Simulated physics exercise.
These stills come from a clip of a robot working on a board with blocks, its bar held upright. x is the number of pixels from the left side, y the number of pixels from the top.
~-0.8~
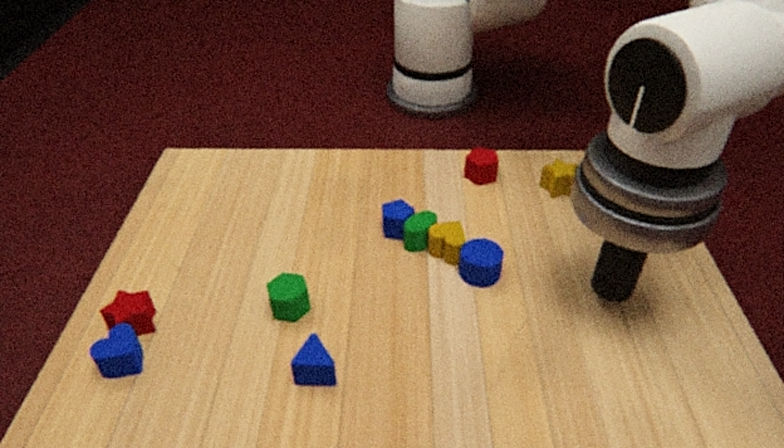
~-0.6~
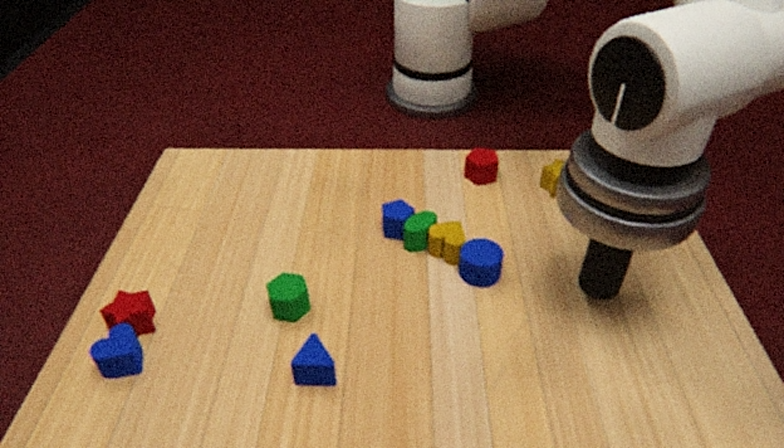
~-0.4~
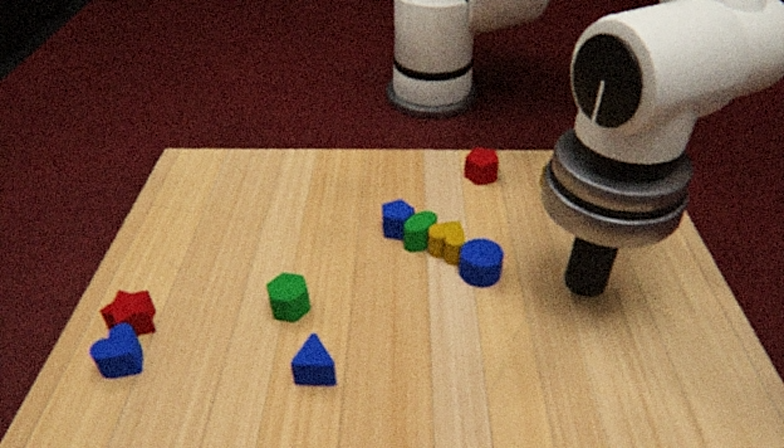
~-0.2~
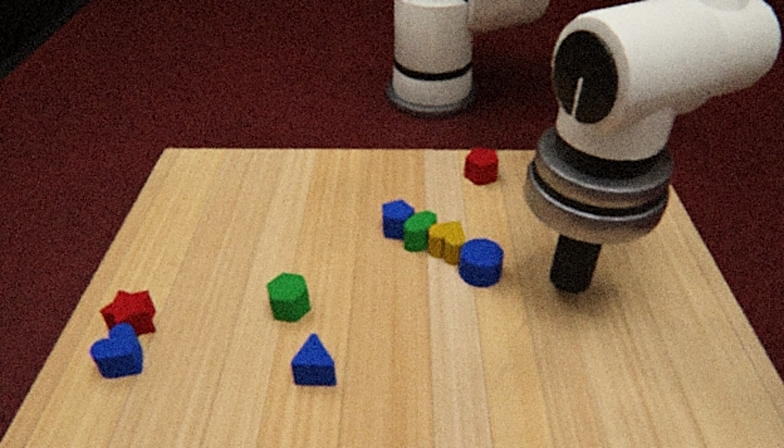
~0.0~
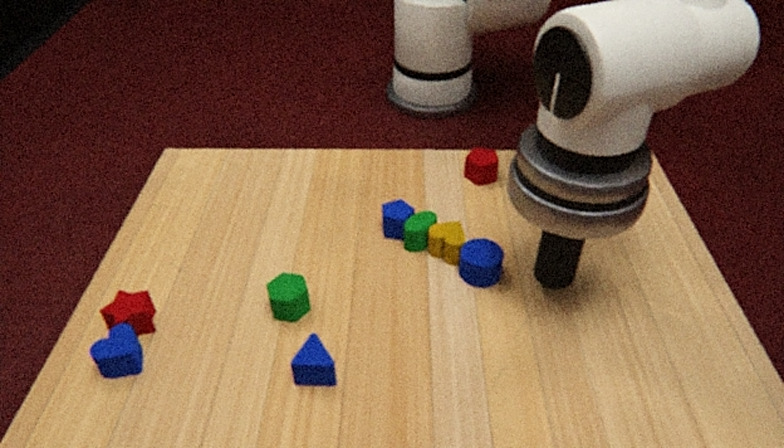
White robot arm with a dark cylindrical tip moving slowly left across a wooden board, while the scattered coloured blocks stay still.
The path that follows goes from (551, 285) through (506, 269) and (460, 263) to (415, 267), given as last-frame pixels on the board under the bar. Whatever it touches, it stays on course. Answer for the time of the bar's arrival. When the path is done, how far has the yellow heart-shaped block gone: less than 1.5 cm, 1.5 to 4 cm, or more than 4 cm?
The block winds up beyond 4 cm from where it is now.
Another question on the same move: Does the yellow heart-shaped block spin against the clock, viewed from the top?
Answer: No.
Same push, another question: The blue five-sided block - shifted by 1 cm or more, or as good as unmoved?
It gets pushed out of place.
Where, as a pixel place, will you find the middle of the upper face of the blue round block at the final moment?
Roughly at (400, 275).
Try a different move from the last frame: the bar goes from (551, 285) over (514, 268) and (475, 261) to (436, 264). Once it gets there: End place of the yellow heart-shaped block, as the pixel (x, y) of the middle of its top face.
Most likely (403, 238).
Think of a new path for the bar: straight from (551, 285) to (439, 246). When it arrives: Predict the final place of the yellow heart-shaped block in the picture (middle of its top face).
It sits at (413, 238).
On the path given first. One third of the way, bar (506, 259); blue five-sided block (393, 207); green elliptical block (416, 217), turned 15° anticlockwise; yellow heart-shaped block (441, 231), turned 30° clockwise; blue round block (468, 252).
Two thirds of the way, bar (459, 253); blue five-sided block (391, 205); green elliptical block (414, 215), turned 15° anticlockwise; yellow heart-shaped block (425, 233), turned 100° clockwise; blue round block (430, 261).
At the end, bar (415, 257); blue five-sided block (386, 203); green elliptical block (411, 212); yellow heart-shaped block (389, 229), turned 165° clockwise; blue round block (401, 273).
